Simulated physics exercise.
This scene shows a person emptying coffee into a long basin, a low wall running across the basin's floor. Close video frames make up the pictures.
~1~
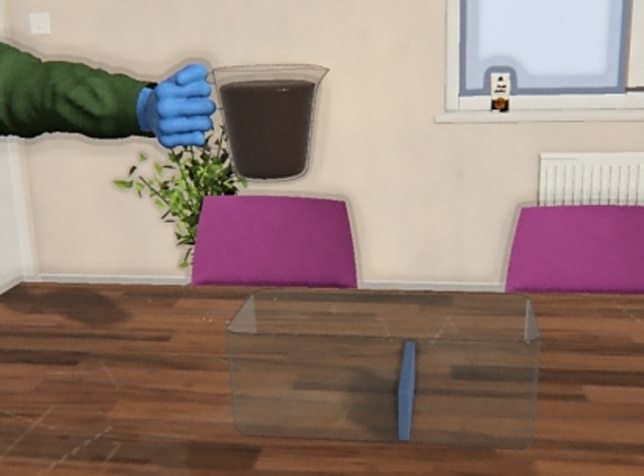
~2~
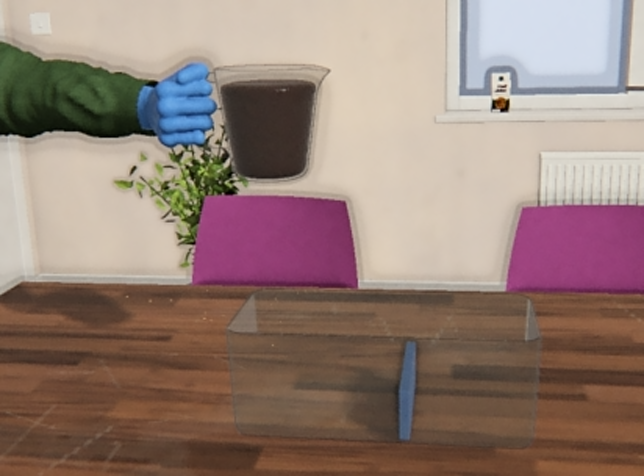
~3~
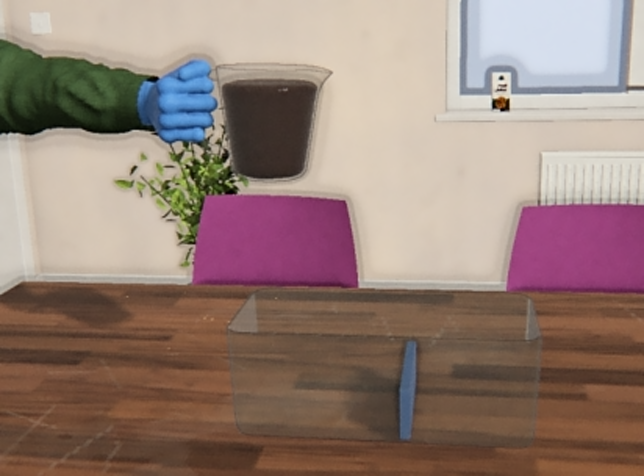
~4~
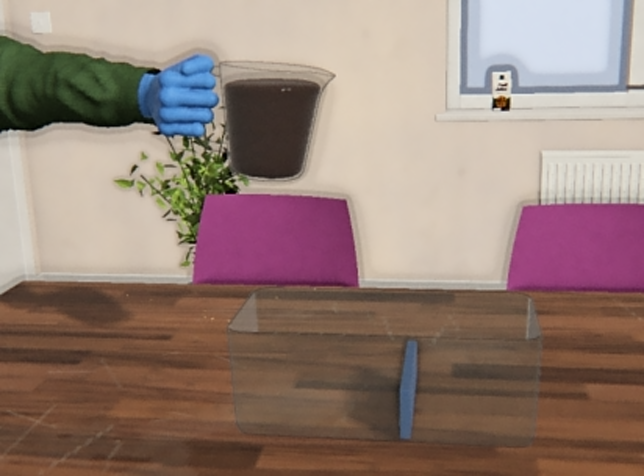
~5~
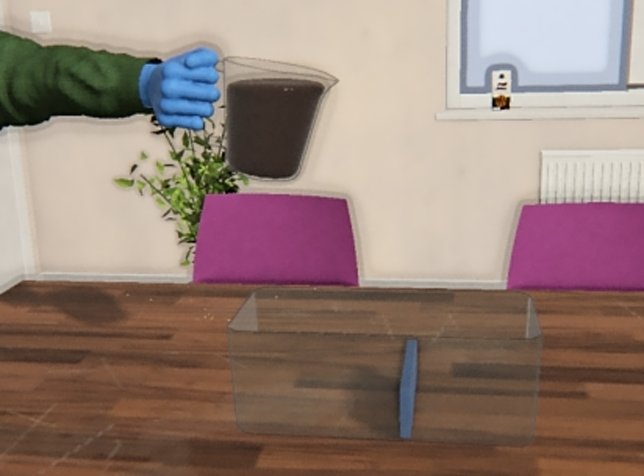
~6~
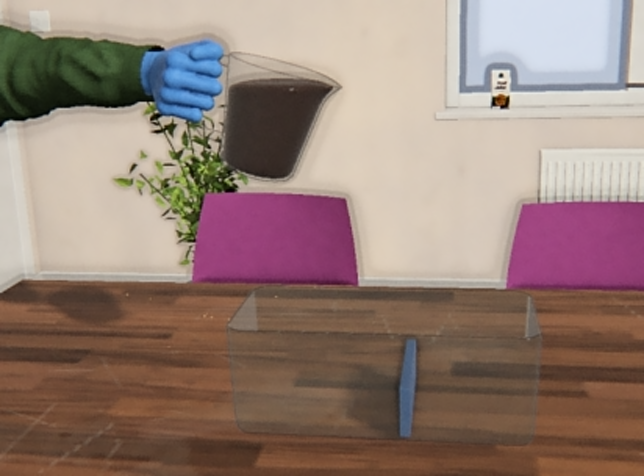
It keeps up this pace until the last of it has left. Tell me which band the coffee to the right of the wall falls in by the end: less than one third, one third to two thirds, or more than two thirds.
Lands in the middle band.
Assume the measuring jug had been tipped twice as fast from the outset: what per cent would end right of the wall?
It comes to some 25 in a hundred.
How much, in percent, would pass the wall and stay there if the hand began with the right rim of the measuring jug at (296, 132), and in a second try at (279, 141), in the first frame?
First try: About 5 %; second try: About 5 %.
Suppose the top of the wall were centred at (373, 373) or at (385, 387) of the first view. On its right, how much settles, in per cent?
Respectively 85 and 75 per cent, approximately.
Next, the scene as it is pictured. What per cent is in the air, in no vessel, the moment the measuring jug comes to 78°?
About 30 per cent.
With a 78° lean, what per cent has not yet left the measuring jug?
65 per cent, approximately.
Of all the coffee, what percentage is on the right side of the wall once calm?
I'd put it near 55 per cent.
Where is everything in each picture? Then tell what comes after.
Tilt 0°; pouring edge (329, 68); surface from (222, 85) to (317, 83); the long basin's rim runs from (240, 311) to (534, 318); the wall's top is at (407, 367), in the first picture.
Tilt 1°; pouring edge (330, 69); surface from (223, 85) to (317, 84), in the second picture.
Tilt 3°; pouring edge (333, 71); surface from (225, 84) to (318, 84), in the third picture.
Tilt 6°; pouring edge (336, 74); surface from (227, 83) to (322, 84), in the fourth picture.
Tilt 11°; pouring edge (339, 80); surface from (230, 83) to (327, 84), in the fifth picture.
Tilt 17°; pouring edge (342, 86); surface from (232, 85) to (333, 85), in the sixth picture.
A moment on, the measuring jug is tipped on its side and 63 per cent is still to pour, 1 is left of the wall and 8 right of it.
Next, the measuring jug is tipped right over and 7 per cent is still to pour, 21 is left of the wall and 52 right of it.
Then the measuring jug is tipped right over and 0 per cent is still to pour, 43 is left of the wall and 54 right of it.
Later the measuring jug is tipped right over and 0 per cent is still to pour, 43 is left of the wall and 55 right of it.
In the end 43 per cent lies left of the wall, 54 right of it and 2 outside.
